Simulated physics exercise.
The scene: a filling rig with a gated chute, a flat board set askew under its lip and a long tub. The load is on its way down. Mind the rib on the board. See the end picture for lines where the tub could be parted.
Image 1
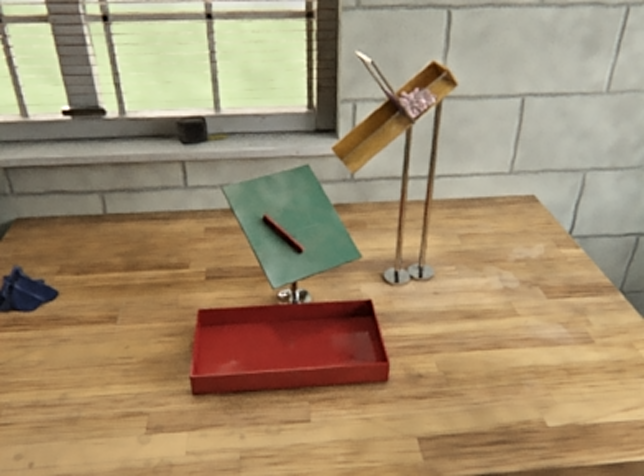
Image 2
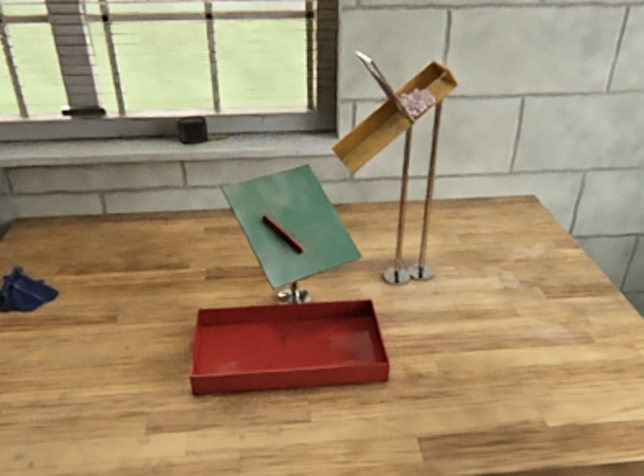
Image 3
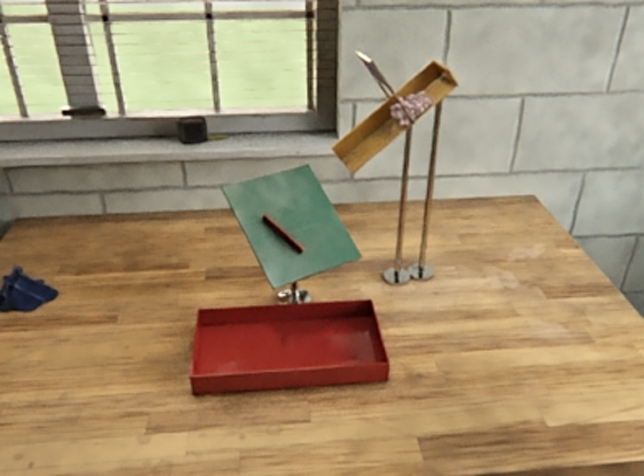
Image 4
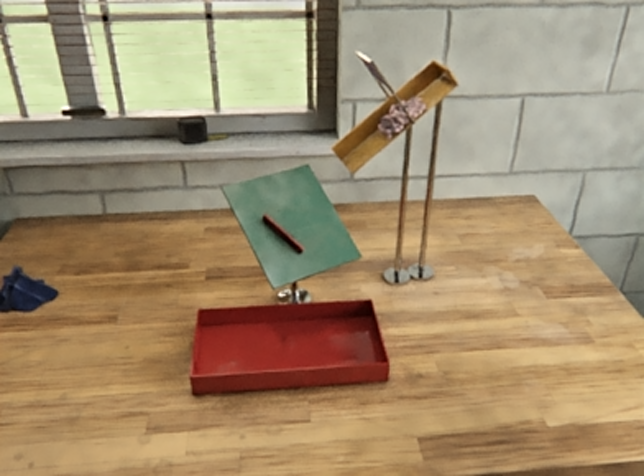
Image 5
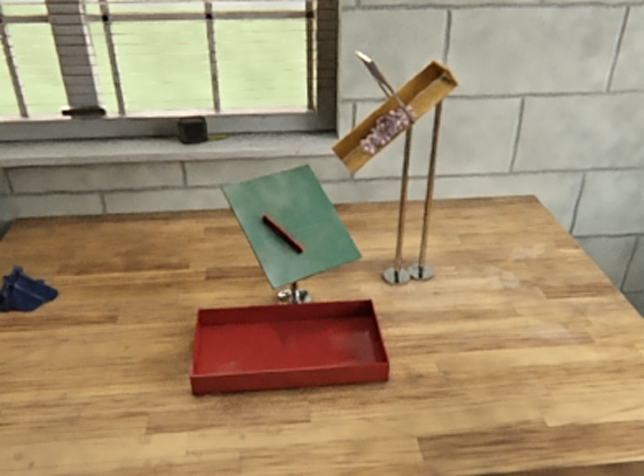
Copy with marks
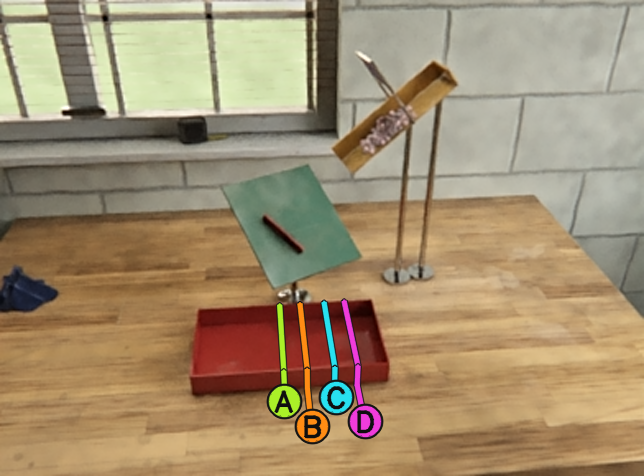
Small pinkish beads slide down a tilted wooden chute above a green board and red tub.
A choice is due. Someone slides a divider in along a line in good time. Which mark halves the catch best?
Line D.
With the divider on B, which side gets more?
Right.
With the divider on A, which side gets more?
Right.
On the marked copy, line A crosses the front rim at (283, 370); line B crosses the front rim at (307, 368); line C crosses the front rim at (334, 367); line D crosses the front rim at (357, 365).
If A is chosen, of what is caught, a stray few on the left of the divider, nearly all on the right.
If B is chosen, of what is caught, a small part on the left of the divider, nearly all on the right.
If C is chosen, of what is caught, a small part on the left of the divider, most on the right.
If D is chosen, of what is caught, about half on the left of the divider, about half on the right.
